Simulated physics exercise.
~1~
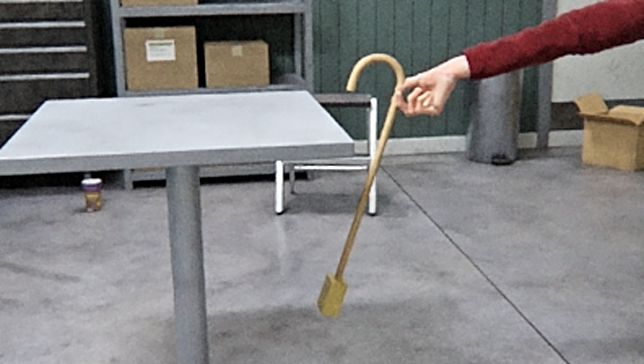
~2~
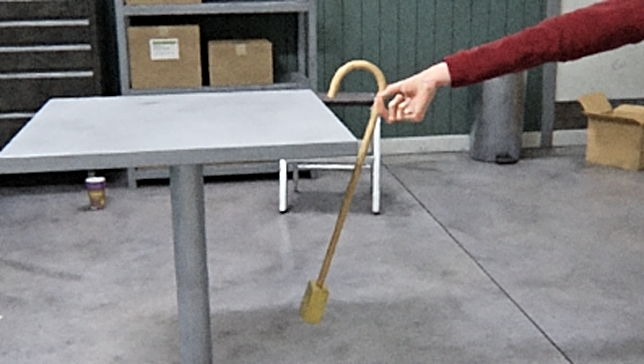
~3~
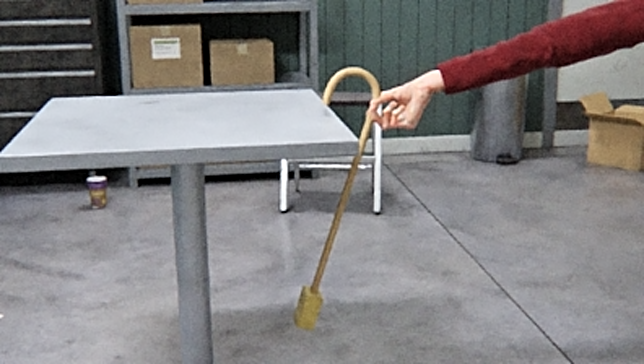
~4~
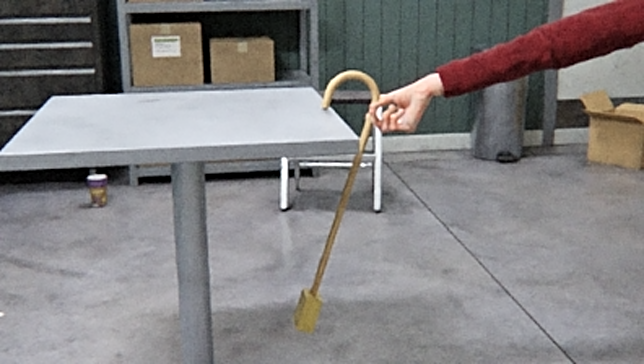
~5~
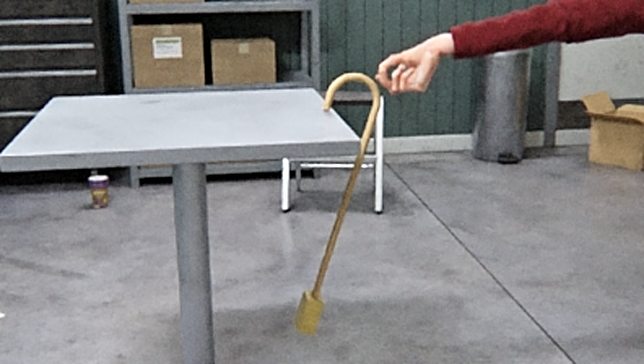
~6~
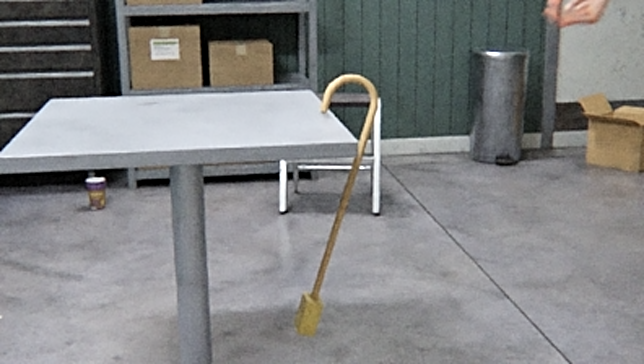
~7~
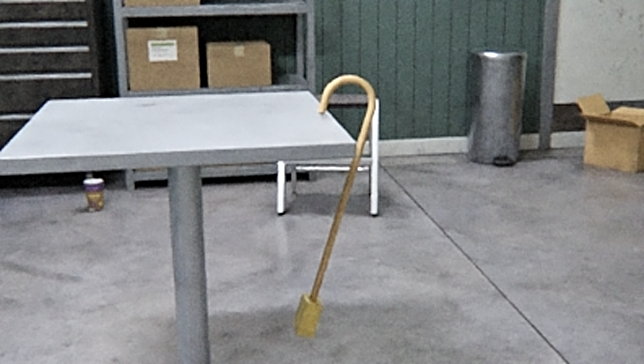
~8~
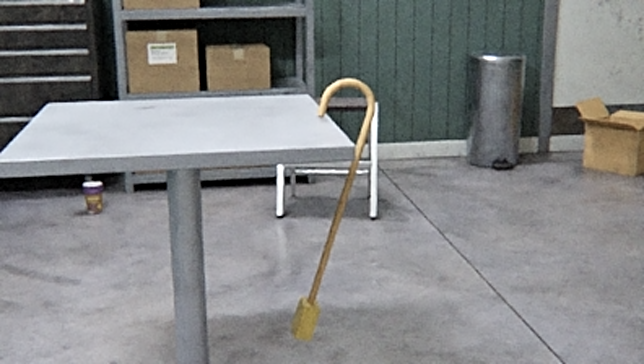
A yellow brush with a long, hooked handle was moved left and down by a hand in a red sleeve, which hooked it over the right end of a small grey table, let go and drew away, leaving it hanging there.
